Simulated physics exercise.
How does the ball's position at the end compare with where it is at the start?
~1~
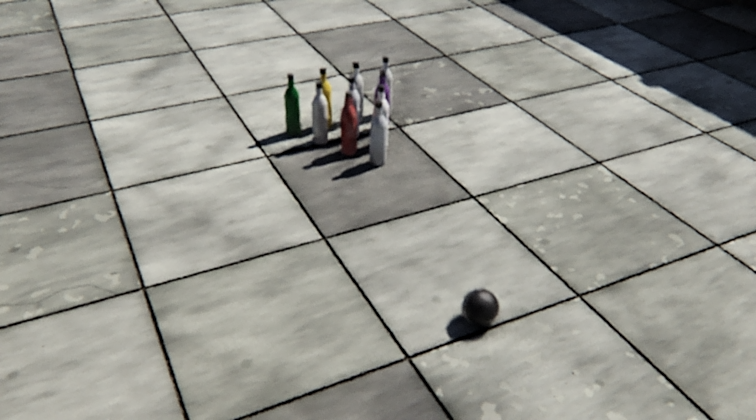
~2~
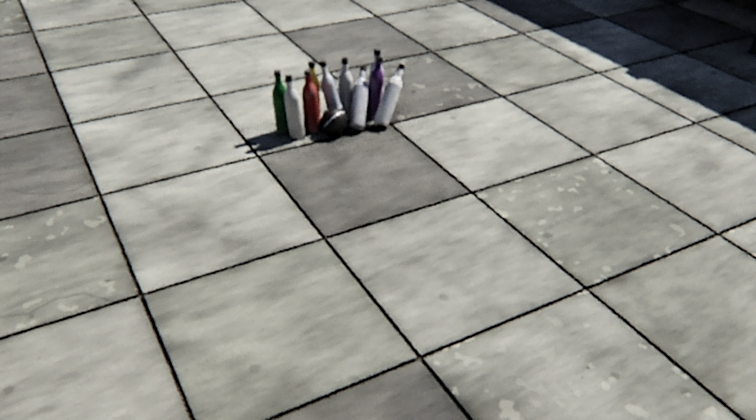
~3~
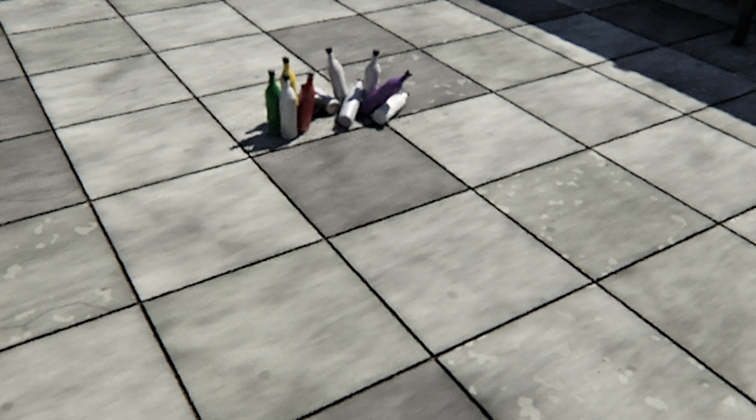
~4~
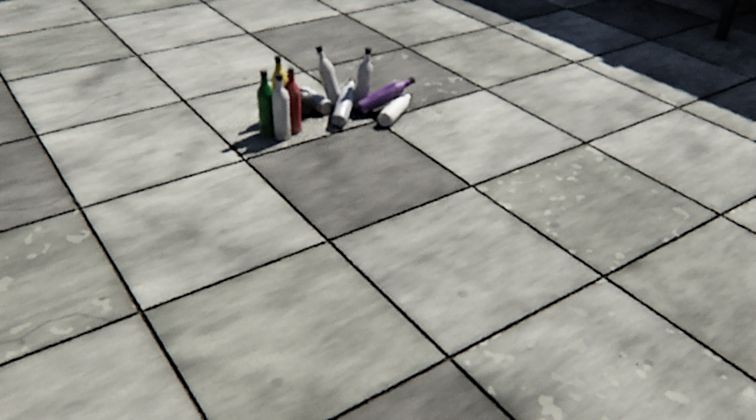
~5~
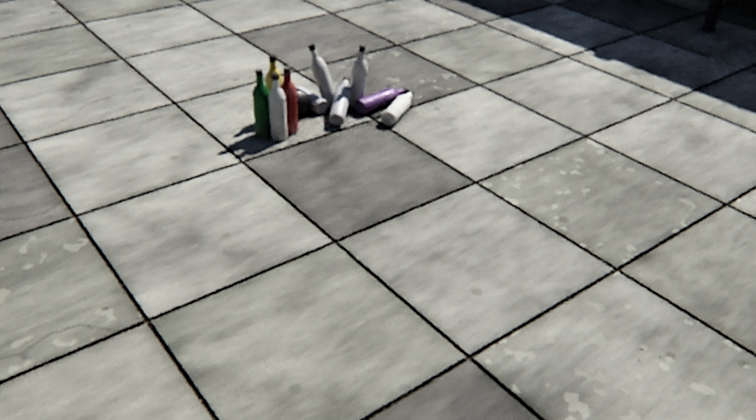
At the start the ball is on open tiles in the lower right, well in front of the bottles. By the end it is farther up and to the left, in among the bottles and partly hidden behind the standing ones.
